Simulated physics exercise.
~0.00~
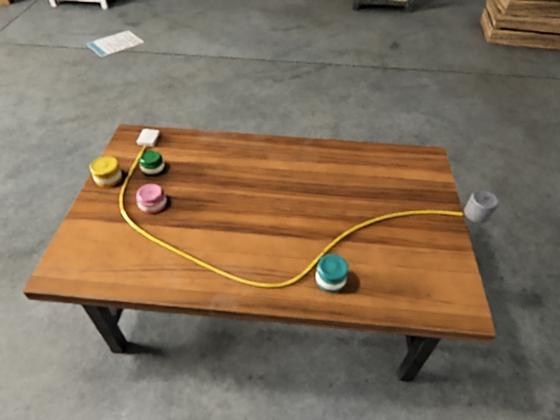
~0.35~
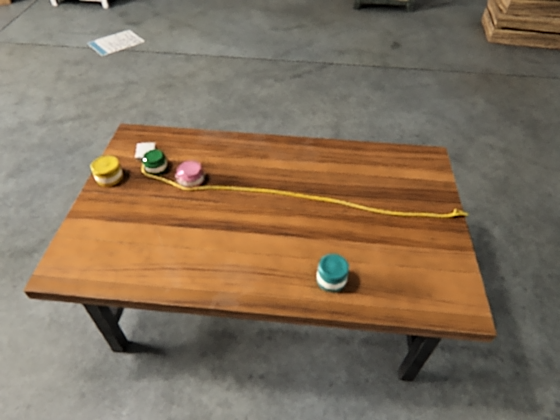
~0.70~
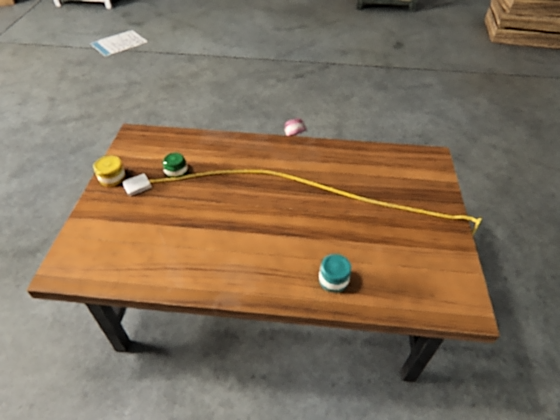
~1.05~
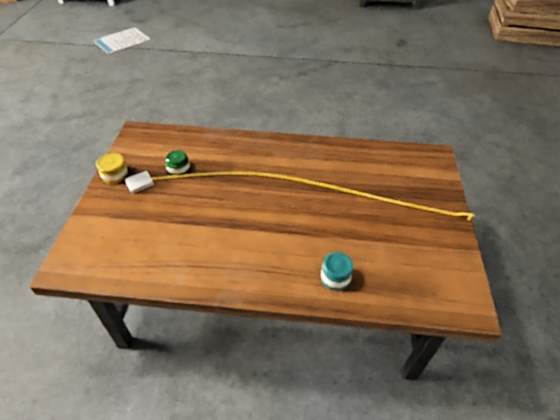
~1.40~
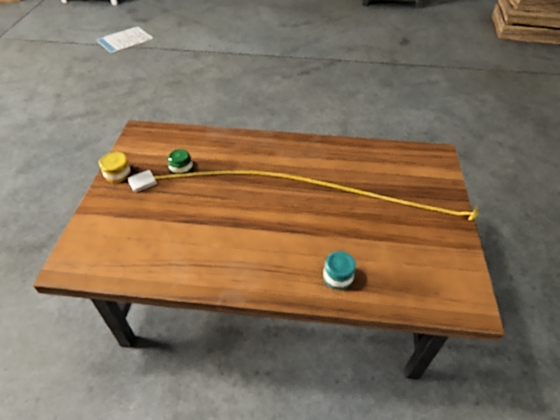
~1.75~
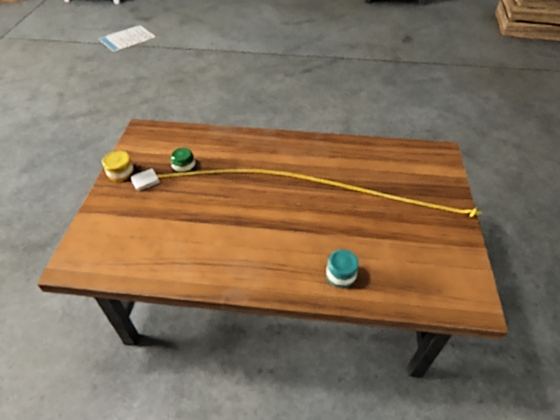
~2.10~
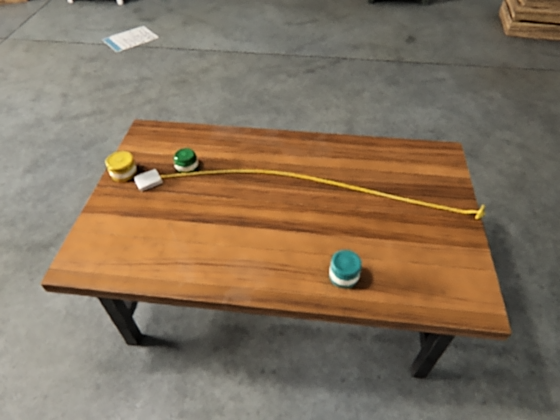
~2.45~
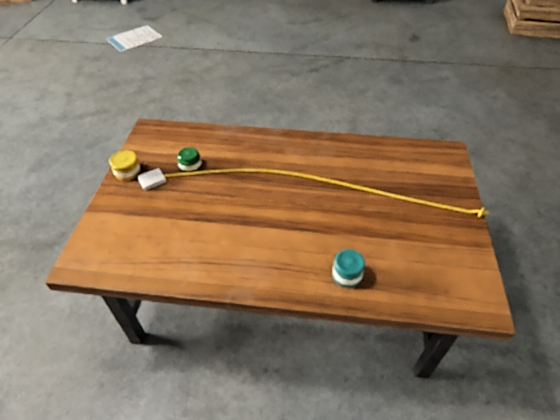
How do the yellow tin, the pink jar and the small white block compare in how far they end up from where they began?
The yellow tin stays in its place, while the small white block ends up clearly shifted on the table. The pink jar ends up far away, gone over the far edge.
